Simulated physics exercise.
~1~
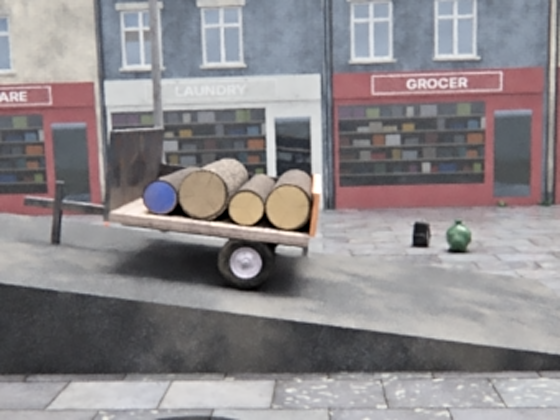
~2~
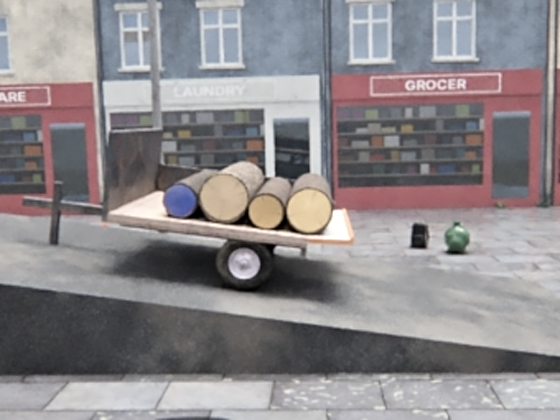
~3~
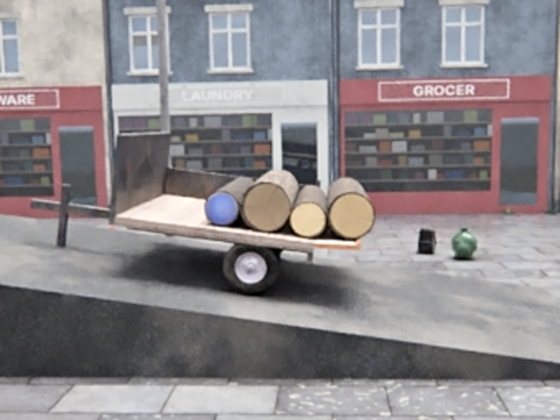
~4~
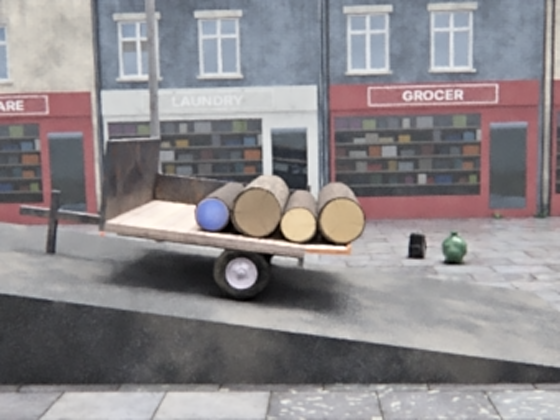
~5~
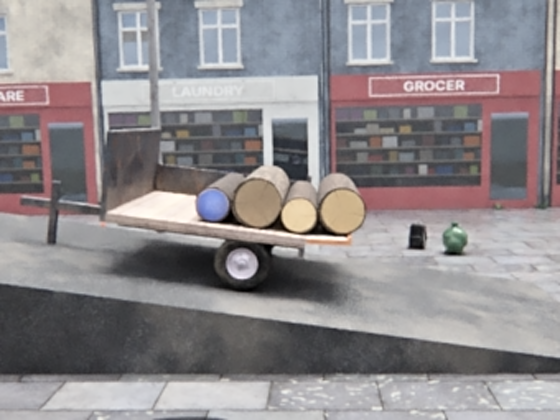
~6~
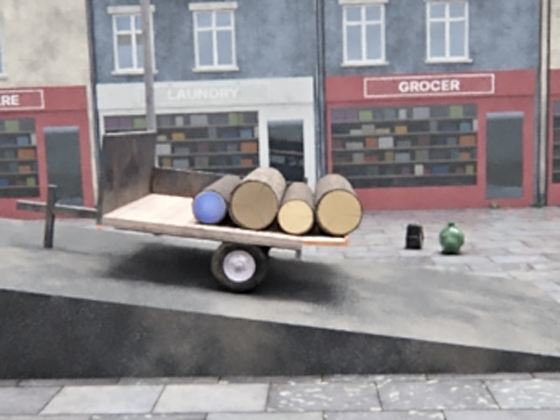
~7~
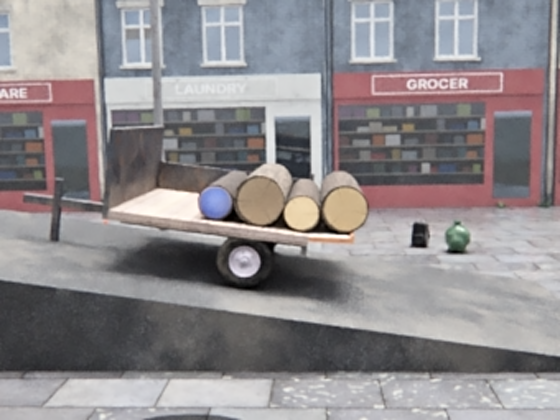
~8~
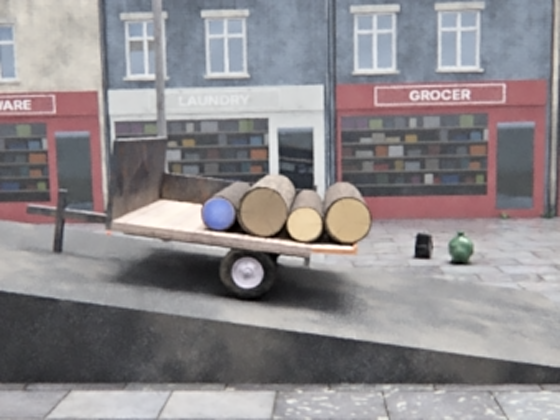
To begin with, a small two-wheeled trailer stands on a gentle slope in front of a row of shops, loaded with four logs whose round ends face us, the leftmost one blue. The tailgate swings down at the right, and the logs roll a short way toward it. They keep rolling right, leaving the left part of the bed bare, until they bunch up at the lowered tailgate. There they stop, and none drops to the ground. At the end all four rest side by side, with the blue one still inside the bed, while the view sways slightly.
